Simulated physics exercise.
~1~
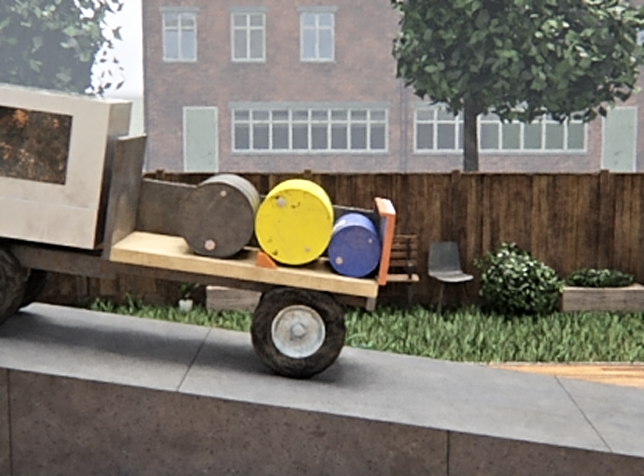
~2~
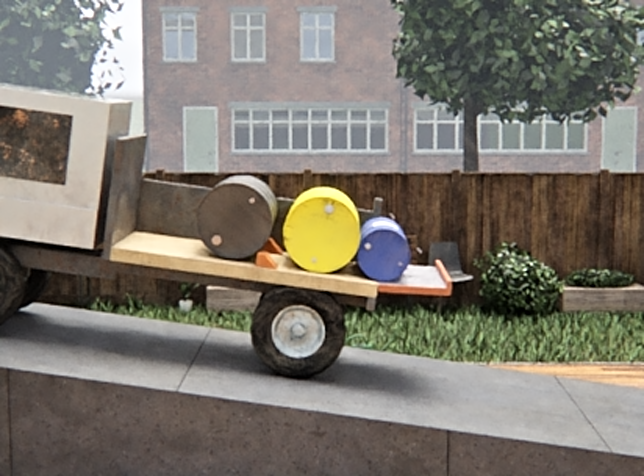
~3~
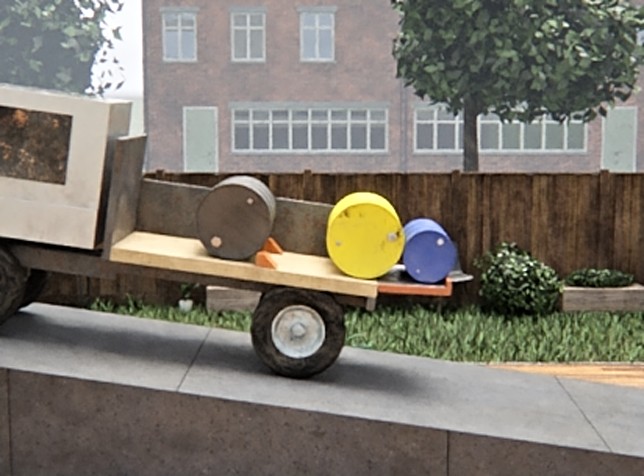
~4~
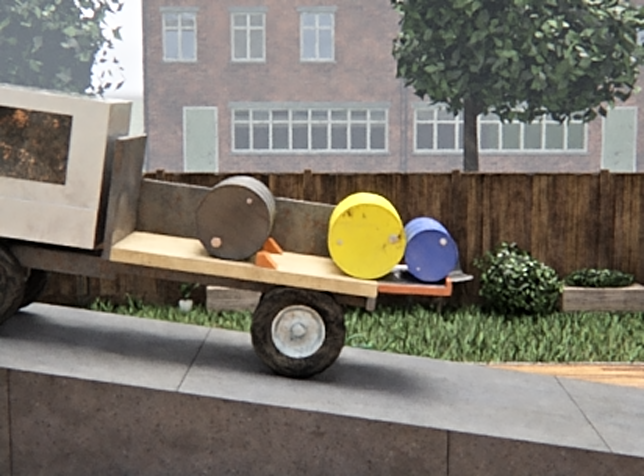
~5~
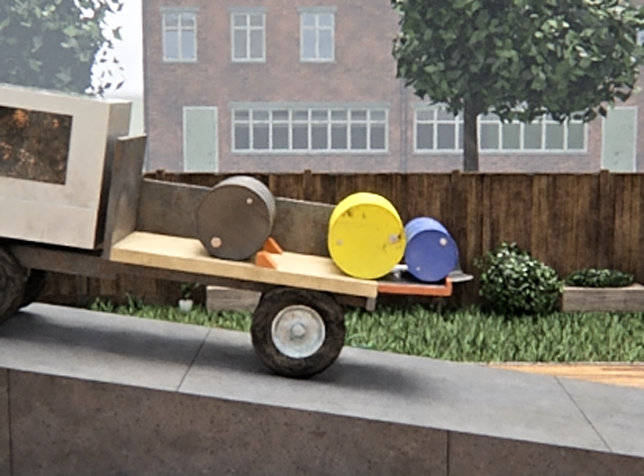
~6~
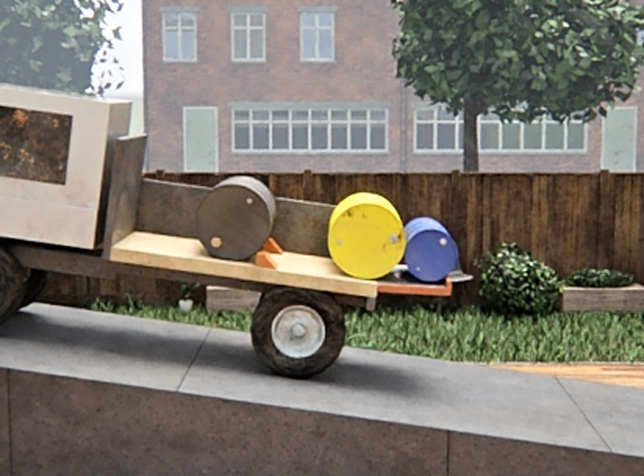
On a sloping street beside a wooden fence, a truck's orange tailgate dropped open and the yellow and blue drums rolled right, the blue one stopping on the lowered gate, yellow resting behind it, while the brown drum stayed against an orange wedge.
